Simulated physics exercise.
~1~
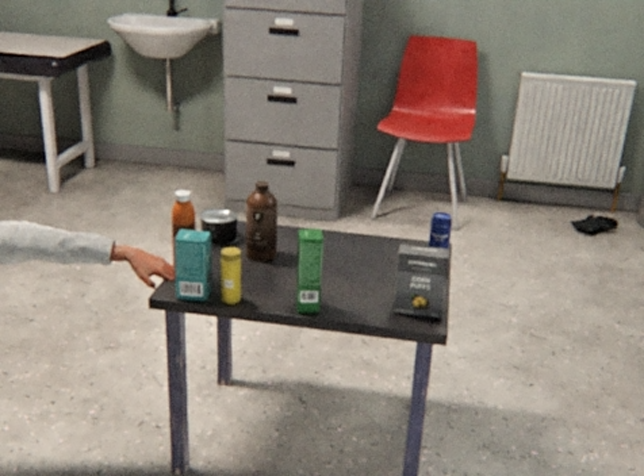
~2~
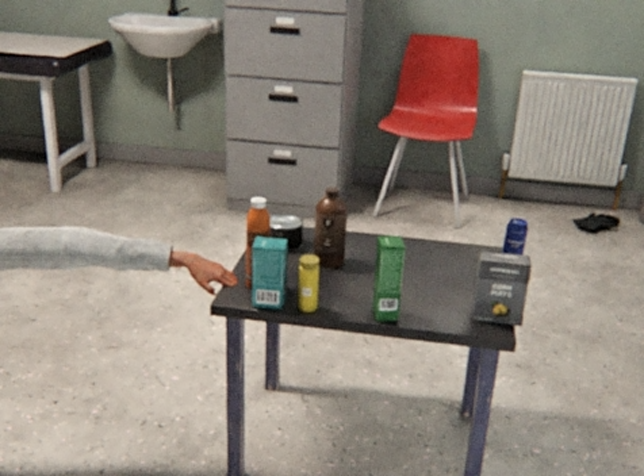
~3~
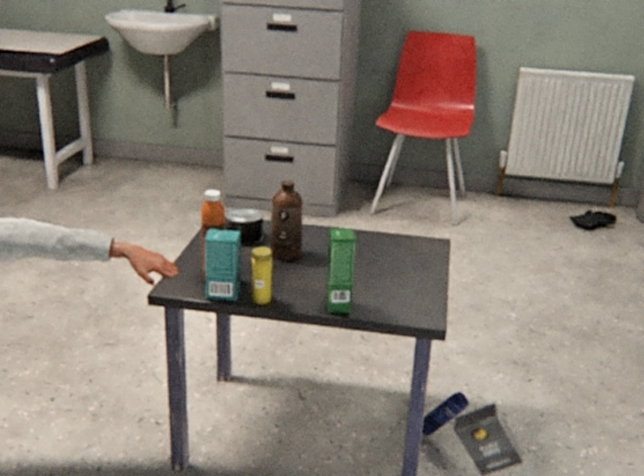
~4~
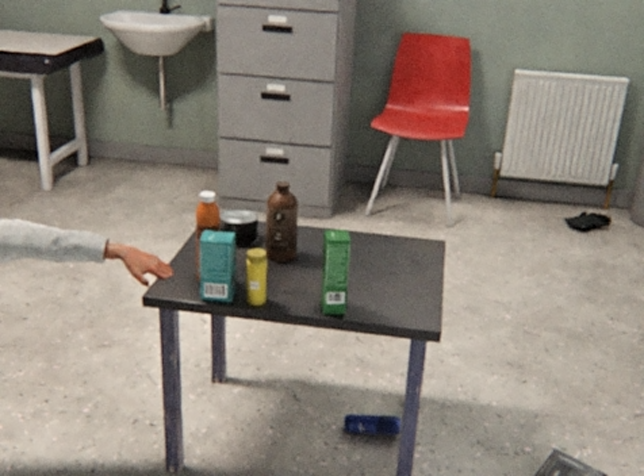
A hand shoving a small dark table right, then jerking it back left, sending a grey packet and blue can to the floor.
